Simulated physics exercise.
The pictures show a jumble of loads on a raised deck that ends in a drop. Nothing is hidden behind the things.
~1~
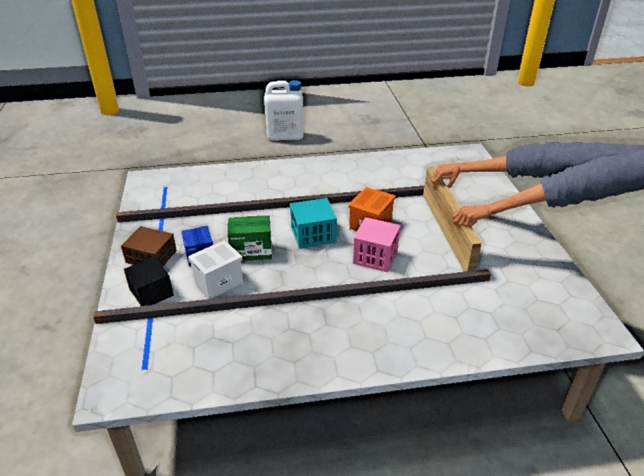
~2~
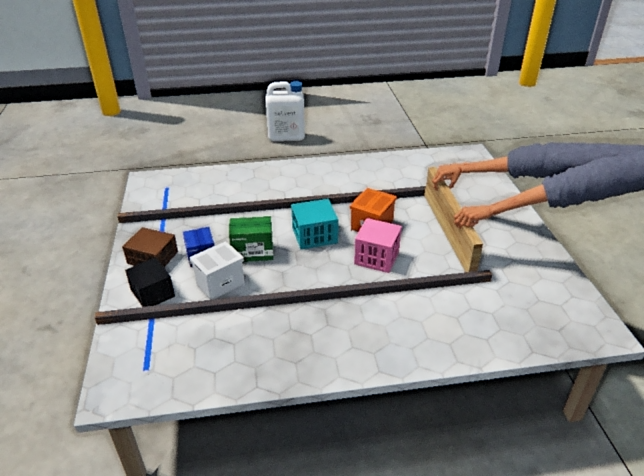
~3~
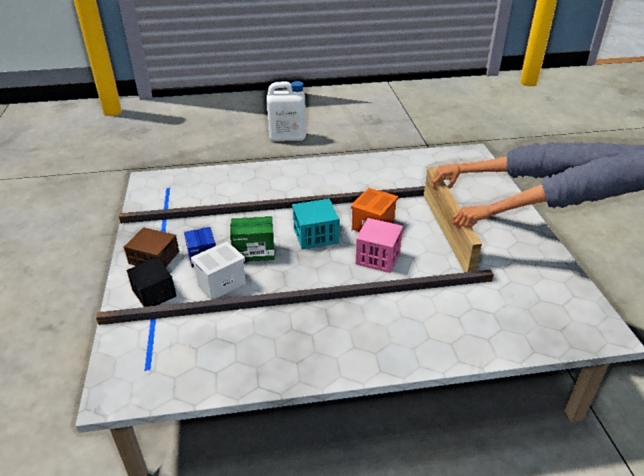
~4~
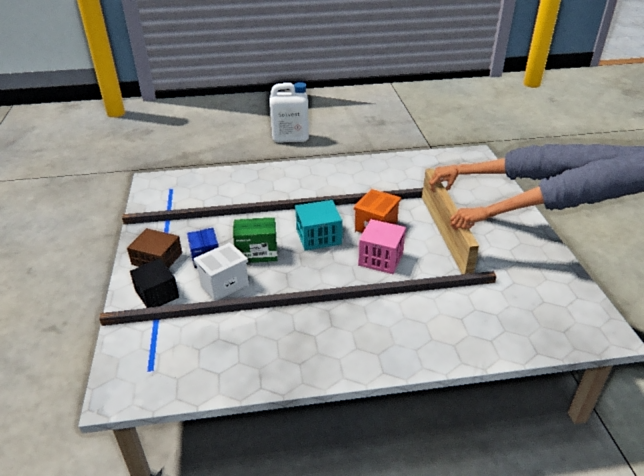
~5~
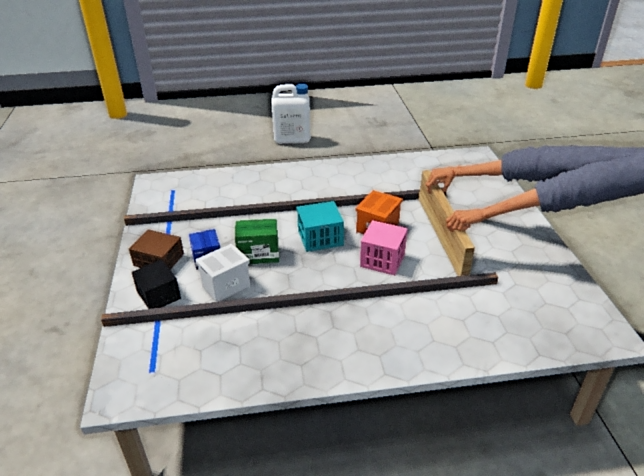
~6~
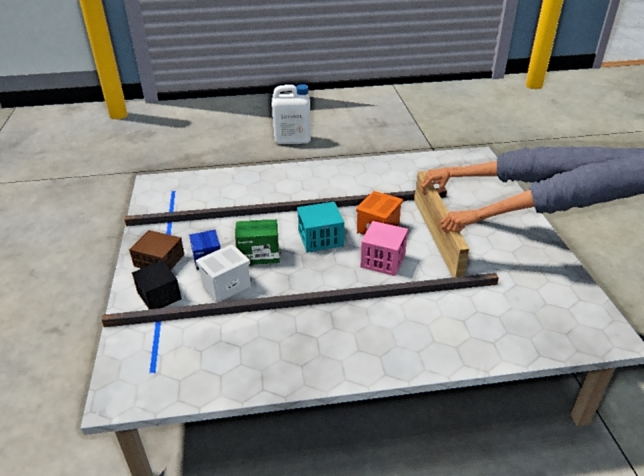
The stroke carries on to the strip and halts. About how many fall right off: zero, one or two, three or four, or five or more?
The number that fall off is five or more.
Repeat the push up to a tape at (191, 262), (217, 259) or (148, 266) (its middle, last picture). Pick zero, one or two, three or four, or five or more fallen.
One after another: Either three or four; 1 or 2; at least five.
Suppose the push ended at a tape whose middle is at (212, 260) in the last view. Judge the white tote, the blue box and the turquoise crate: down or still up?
The white tote holds on; the blue box comes down; the turquoise crate does not fall.
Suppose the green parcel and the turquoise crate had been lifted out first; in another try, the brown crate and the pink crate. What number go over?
Fallen: 4, and 4 in the other try.
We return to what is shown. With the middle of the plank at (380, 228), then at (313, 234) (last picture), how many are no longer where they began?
By then 3, and 6.
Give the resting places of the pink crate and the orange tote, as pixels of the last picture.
The pink crate at (140, 279), the orange tote at (146, 245).
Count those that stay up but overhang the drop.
The number is 0.
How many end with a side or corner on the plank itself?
The number is 2.
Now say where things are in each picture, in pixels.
The first picture shows brown crate (149, 248); black crate (149, 282); blue box (198, 246); plank (449, 217); tape (157, 261).
The second picture shows black crate (150, 283); white tote (219, 272).
The third picture shows blue box (201, 247); plank (450, 218).
The fourth picture shows brown crate (155, 250); pink crate (382, 247).
The fifth picture shows black crate (156, 285); orange tote (379, 216).
The sixth picture shows brown crate (158, 252); black crate (157, 286); blue box (206, 250); plank (439, 222); tape (165, 264).
A little later, none off yet; brown crate at rest near (158, 252); black crate at rest near (157, 286); blue box at rest near (206, 250).
Next, one off so far; brown crate dropping near (97, 301); black crate at rest near (157, 286); blue box shifted well along near (127, 256).
When it is over, the number that fall off is five or more; down, turquoise crate, green parcel, white tote, blue box, black crate and brown crate.
